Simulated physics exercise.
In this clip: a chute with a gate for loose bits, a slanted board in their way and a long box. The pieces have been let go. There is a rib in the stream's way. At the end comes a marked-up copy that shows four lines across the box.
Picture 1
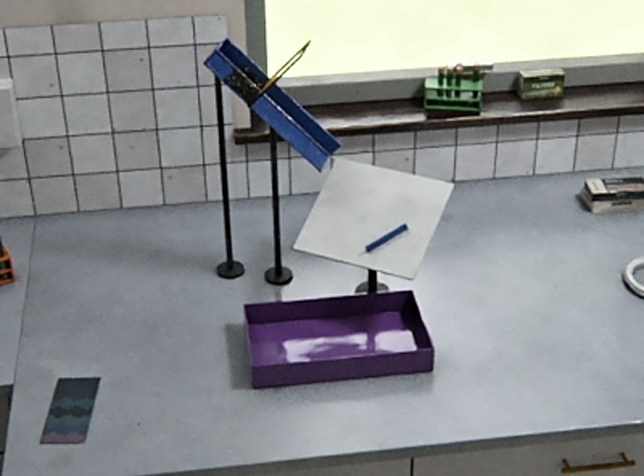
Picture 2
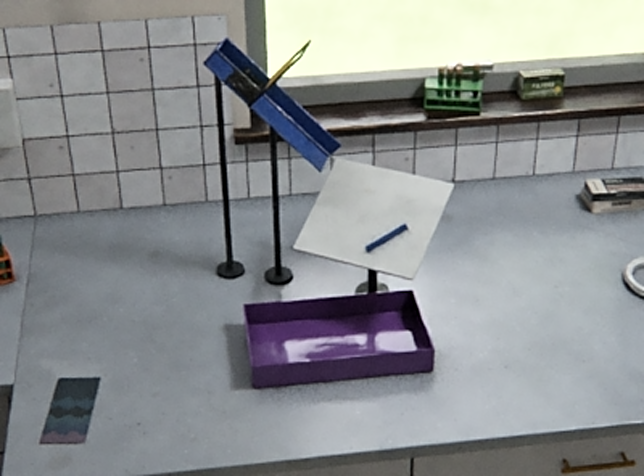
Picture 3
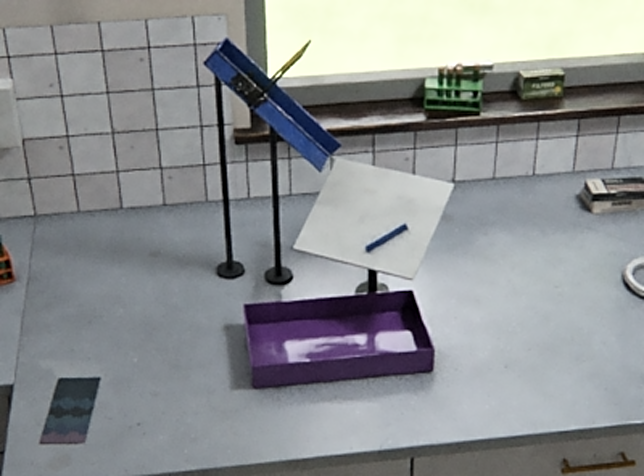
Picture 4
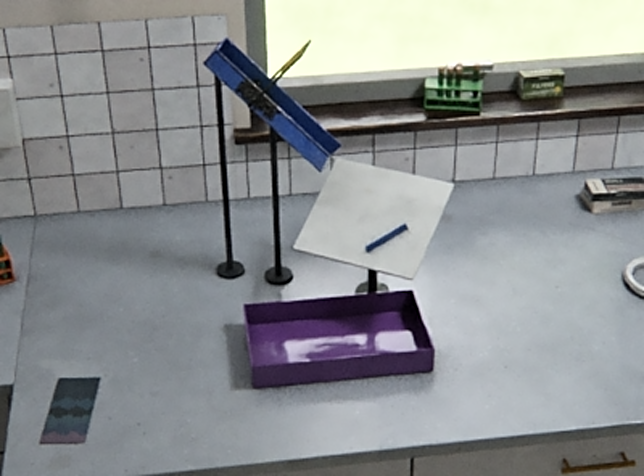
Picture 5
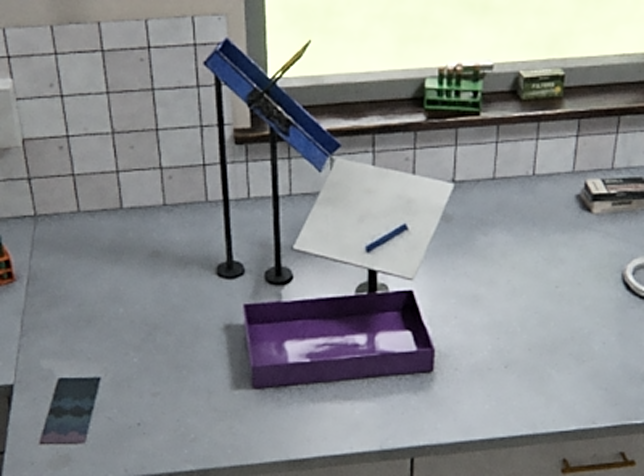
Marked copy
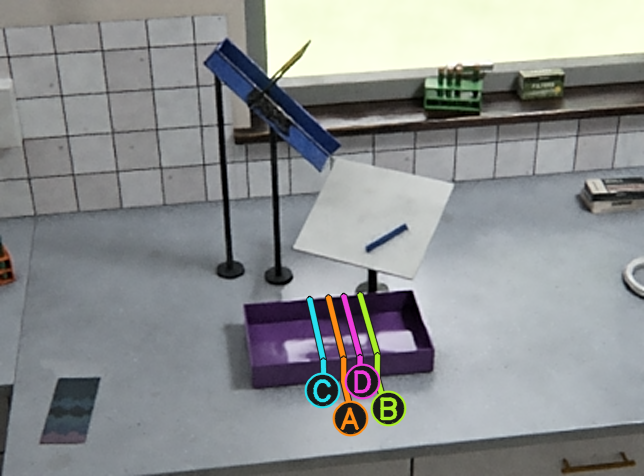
Black beans sliding slowly down a sloping blue chute above a tilted white board and an empty purple box on a counter.
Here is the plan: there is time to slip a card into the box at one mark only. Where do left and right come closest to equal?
The best line is A.
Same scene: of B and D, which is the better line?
It is D.
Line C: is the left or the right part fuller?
More lands on the right.
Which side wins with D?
The left side.
On the marked copy, line A crosses the front rim at (343, 357); line B crosses the front rim at (377, 354); line C crosses the front rim at (323, 359); line D crosses the front rim at (359, 356).
For line A, of what is caught, about a third on the left of the divider, about two thirds on the right.
For line B, of what is caught, nearly all on the left of the divider, a stray few on the right.
For line C, of what is caught, a stray few on the left of the divider, nearly all on the right.
For line D, of what is caught, most on the left of the divider, a small part on the right.
